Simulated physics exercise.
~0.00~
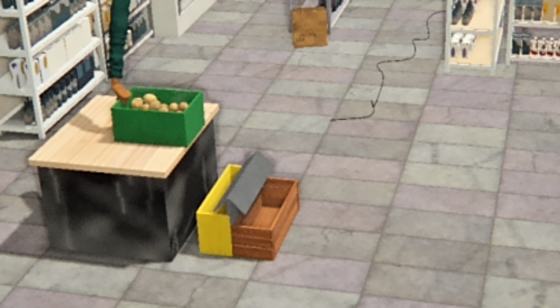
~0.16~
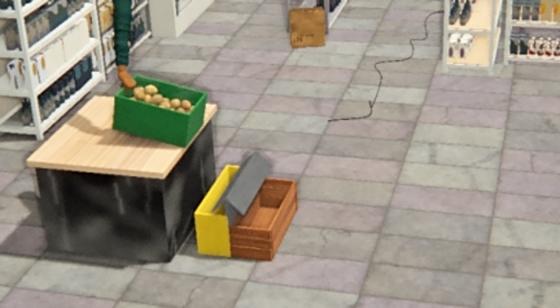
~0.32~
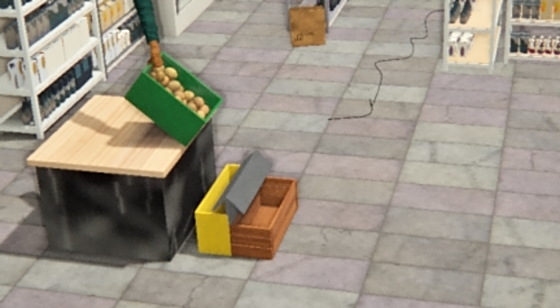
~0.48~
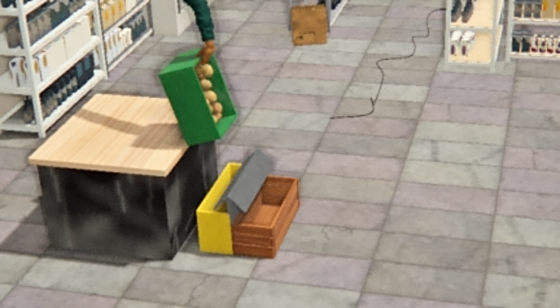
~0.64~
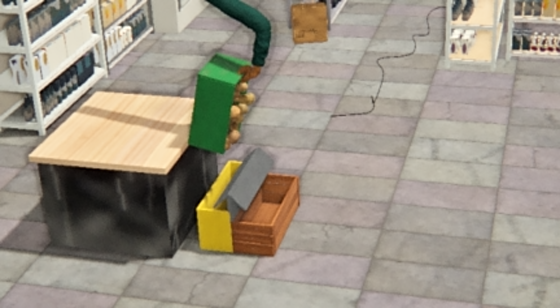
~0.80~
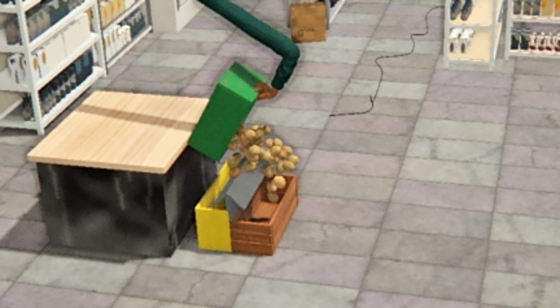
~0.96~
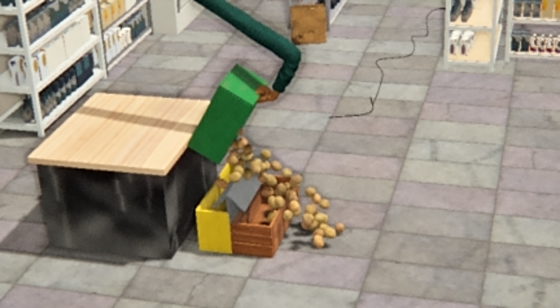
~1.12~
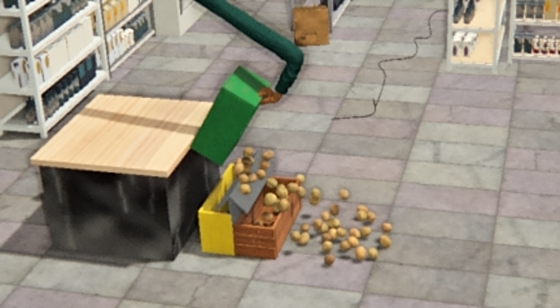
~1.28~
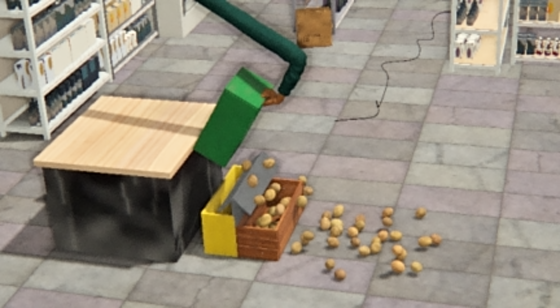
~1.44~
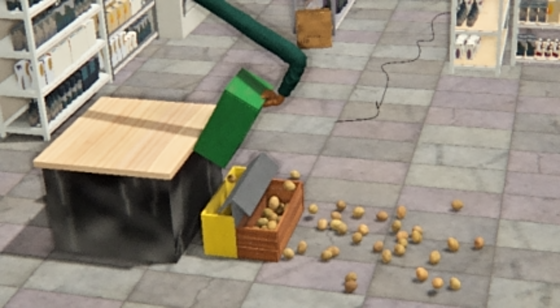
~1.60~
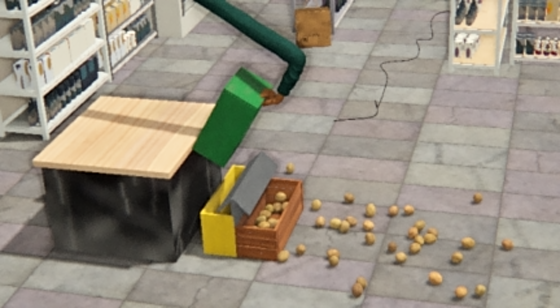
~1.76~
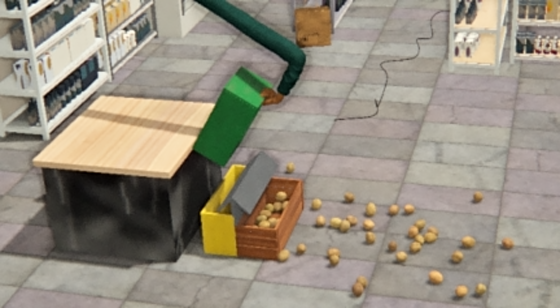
In a shop aisle, a green mechanical arm lifted a green crate of potatoes off a bench and tipped it over two boxes with a grey peaked divider; some fell into the wooden box, but many bounced and rolled rightward across the tiled floor.
